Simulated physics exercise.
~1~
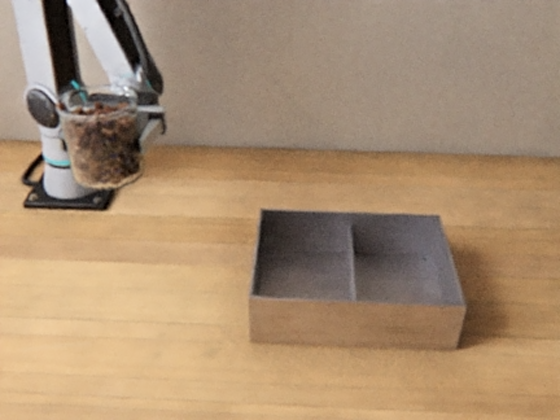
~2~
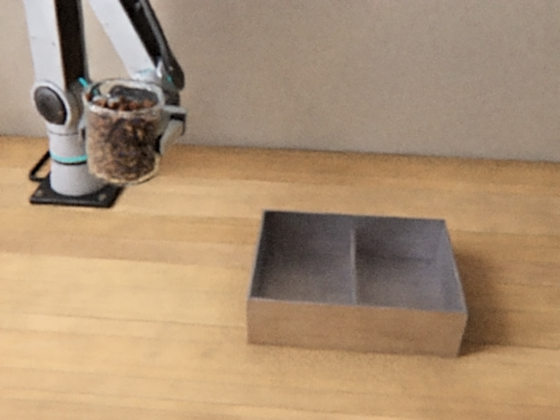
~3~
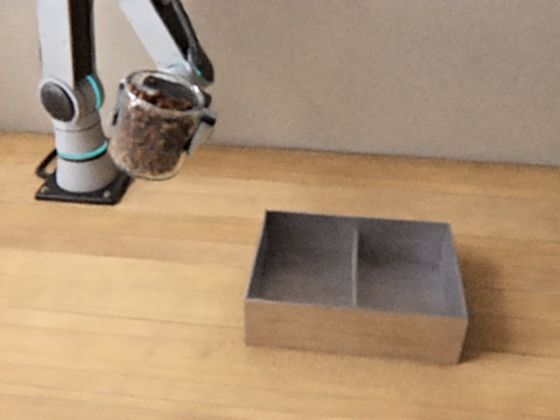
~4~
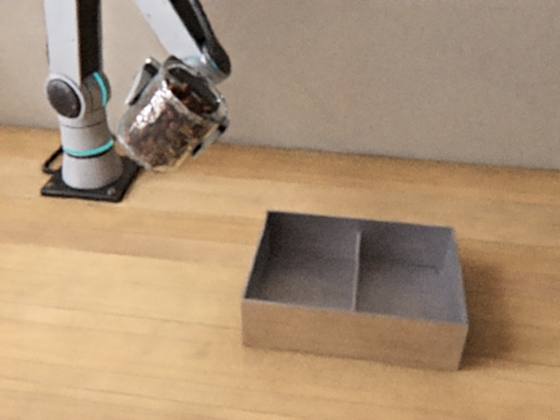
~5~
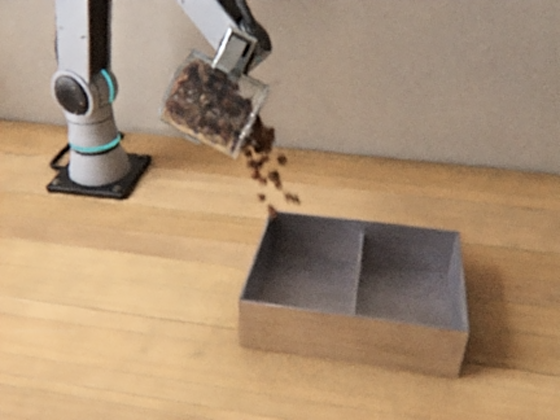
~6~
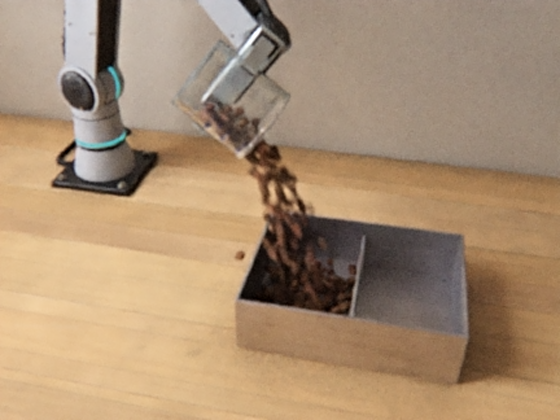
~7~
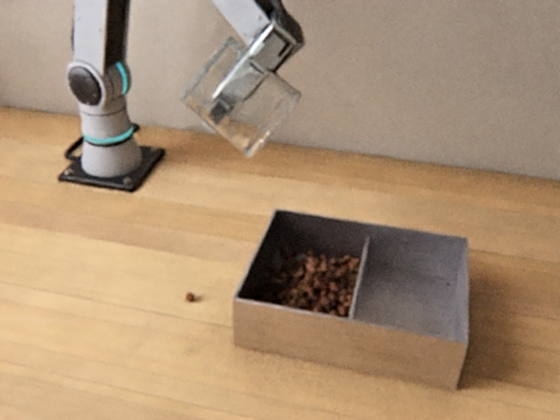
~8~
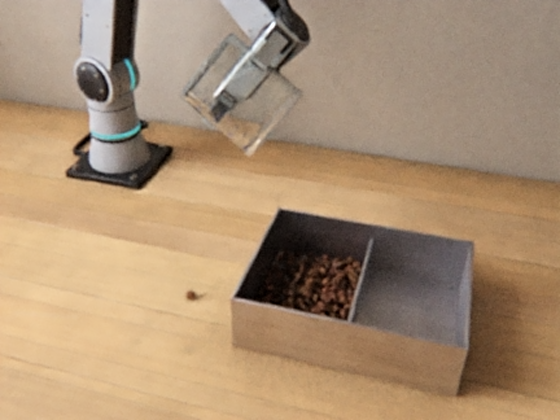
A robot arm carried a clear tumbler of small brown pellets to the right and tipped it over, pouring them into the left compartment of a divided grey box, where they settled in a heap while one stray pellet lay on the wooden table.
